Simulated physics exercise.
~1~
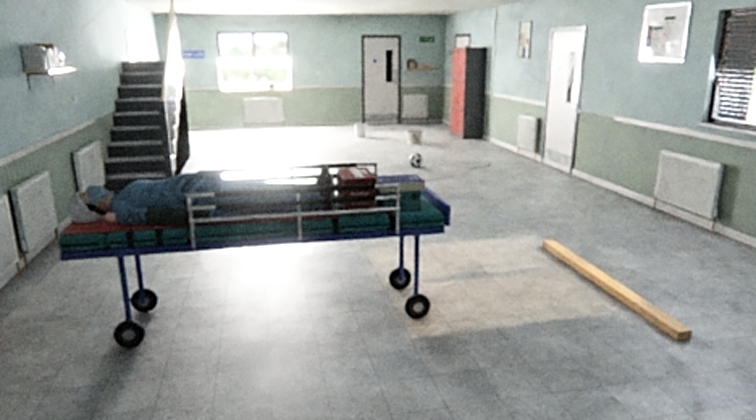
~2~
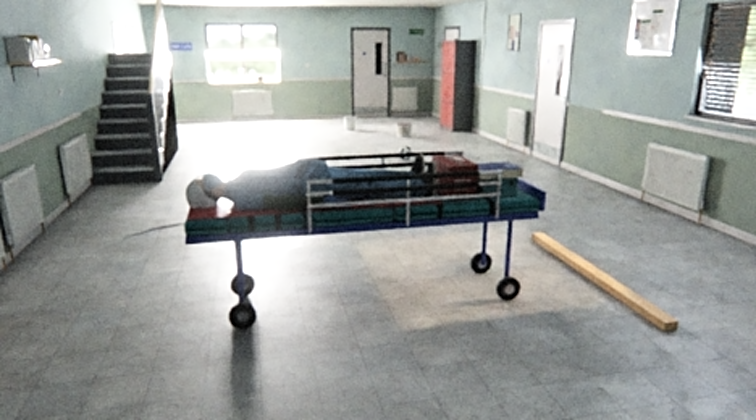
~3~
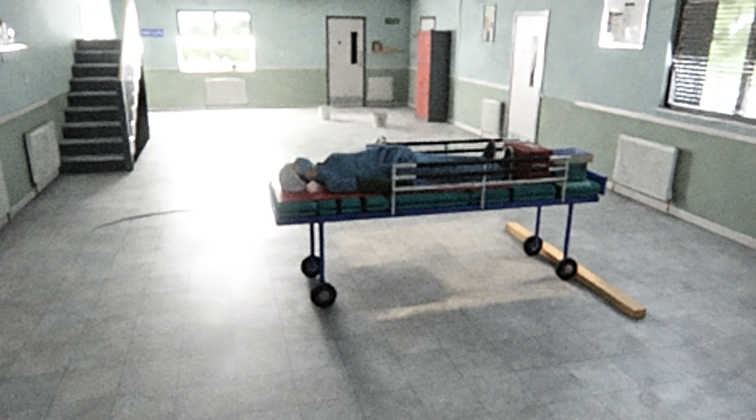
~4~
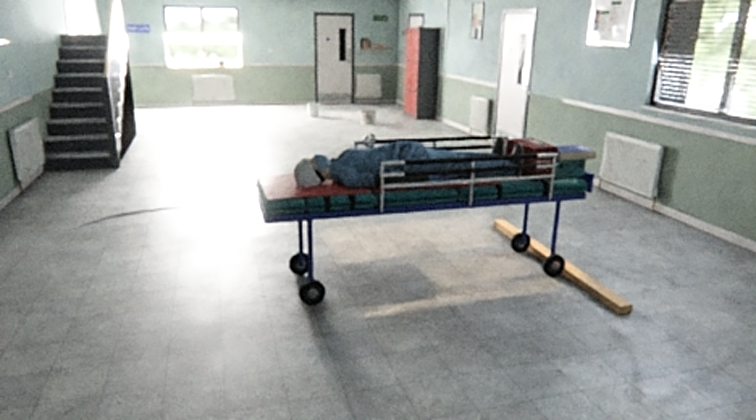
A person in blue clothing lies limp on a wheeled ward trolley with blue legs and a green mattress, seen side-on from slightly above in a pale green hospital passage. Stairs stand at the back left, a red locker near the far door, and a wooden sill lies on the floor at right. A red holdall and other items rest near the patient's feet. The trolley rolls right towards the sill as the view pans slightly right. It stops at the sill, staying level, and the patient and the holdall remain on top.
